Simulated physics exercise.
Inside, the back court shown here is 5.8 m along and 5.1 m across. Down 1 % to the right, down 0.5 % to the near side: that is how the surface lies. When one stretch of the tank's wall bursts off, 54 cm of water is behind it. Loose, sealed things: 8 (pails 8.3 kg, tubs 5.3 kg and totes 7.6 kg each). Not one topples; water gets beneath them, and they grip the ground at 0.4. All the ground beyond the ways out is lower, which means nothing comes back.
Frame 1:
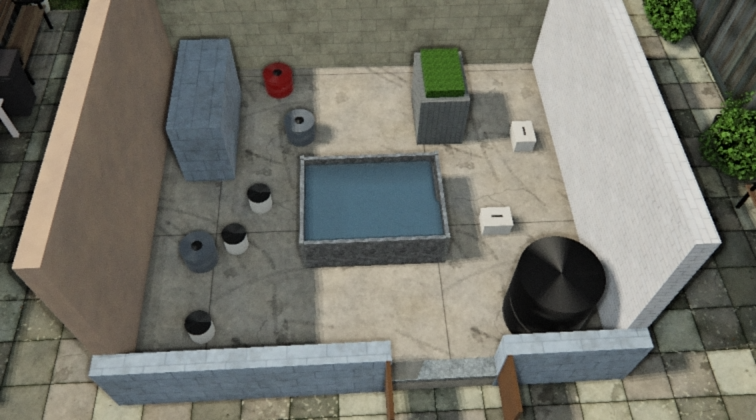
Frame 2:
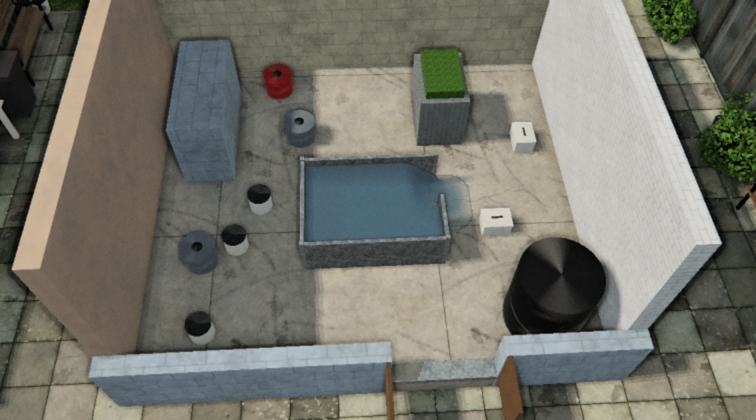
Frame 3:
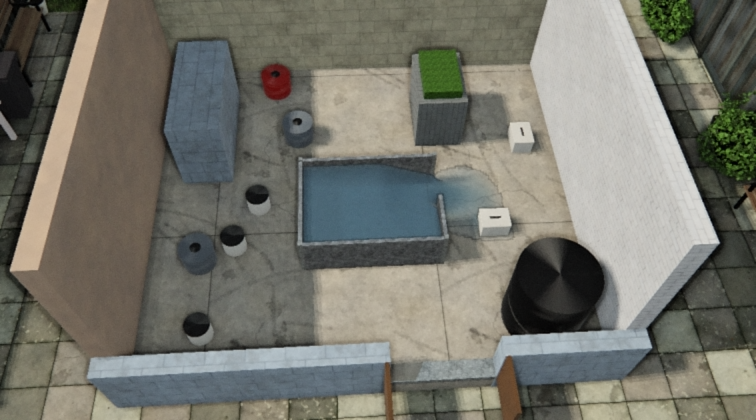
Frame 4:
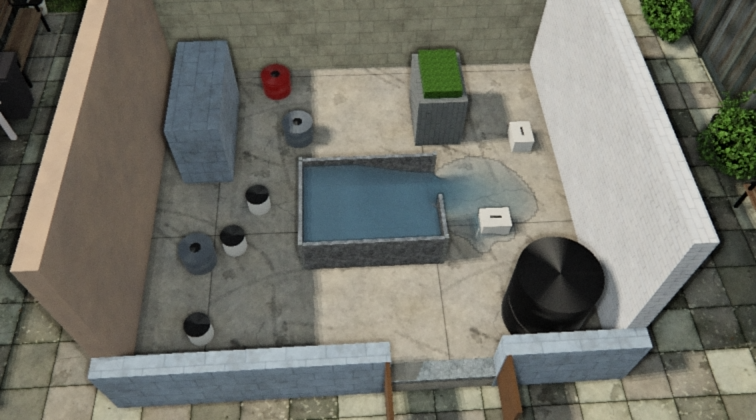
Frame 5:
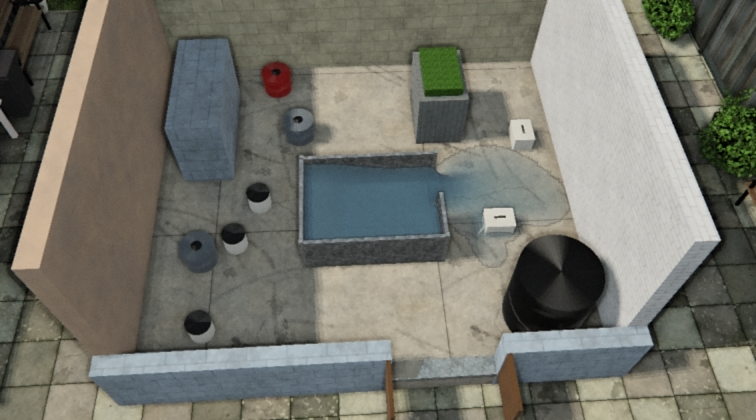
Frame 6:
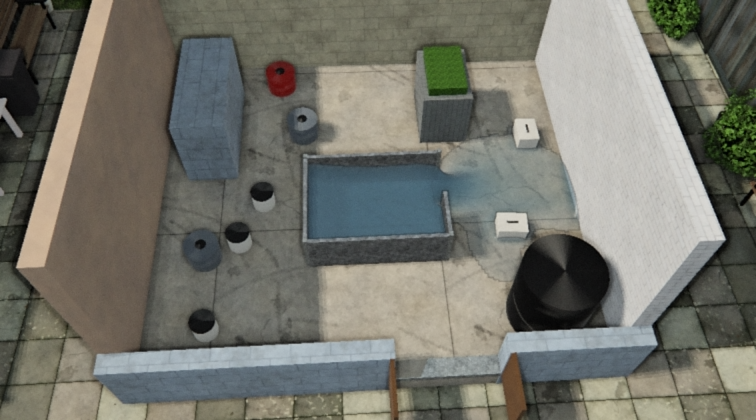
In a walled back court, water pours from a tank's broken right side and nudges a white box.
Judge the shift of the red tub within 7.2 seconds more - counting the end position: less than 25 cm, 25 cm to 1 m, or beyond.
By then the red tub has gone a modest distance.
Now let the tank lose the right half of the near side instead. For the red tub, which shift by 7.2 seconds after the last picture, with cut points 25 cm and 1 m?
From there, the red tub remains planted.
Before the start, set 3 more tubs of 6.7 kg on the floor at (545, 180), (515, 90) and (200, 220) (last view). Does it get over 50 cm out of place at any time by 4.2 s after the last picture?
Taking them in order: Far enough, far enough and not far enough.
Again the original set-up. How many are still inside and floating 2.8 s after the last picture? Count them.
1 at that moment.
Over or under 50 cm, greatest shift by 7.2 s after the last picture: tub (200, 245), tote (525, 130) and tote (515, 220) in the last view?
Item by item, they came out below the mark, above the mark and above the mark.
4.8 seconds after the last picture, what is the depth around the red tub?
4 cm or so.
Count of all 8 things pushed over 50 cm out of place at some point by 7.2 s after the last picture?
That comes to 2.
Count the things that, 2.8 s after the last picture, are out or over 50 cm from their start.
The number comes to 2.
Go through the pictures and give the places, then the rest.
In the first frame, the red tub at (277, 73), on the bottom; water covers 2.4 m2; 0 of 8 have shifted.
In the second frame, the red tub at (277, 74) rests on the ground; 2.7 m2 under water; 0 of 8 have shifted.
In the third frame, the red tub at (275, 74) rests on the ground; 3.2 m2 under water; 0 of 8 have shifted.
In the fourth frame, the red tub at (275, 74), on the bottom; water covers 3.9 m2; 0 of 8 have shifted.
In the fifth frame, the red tub at (276, 72), on the bottom; water covers 4.8 m2; 1 of 8 have shifted.
In the sixth frame, the red tub at (280, 71) rests on the ground; water covers 5.5 m2; 1 of 8 have shifted.
Then, 0.9 s after the last picture the red tub is near (280, 71), 0.0 m from its start, aground; 0 of 8 are out; 1 afloat.
Then, 2.8 s after the last picture the red tub is near (280, 71), 0.0 m from its start, aground; 0 of 8 are out; 1 afloat.
Then, 4.8 s after the last picture the red tub is near (255, 73), 0.4 m from its start, afloat; 0 of 8 are out; 1 afloat.
Then, 7.2 s after the last picture the red tub is near (253, 70), 0.4 m from its start, afloat; 0 of 8 are out; 1 afloat.
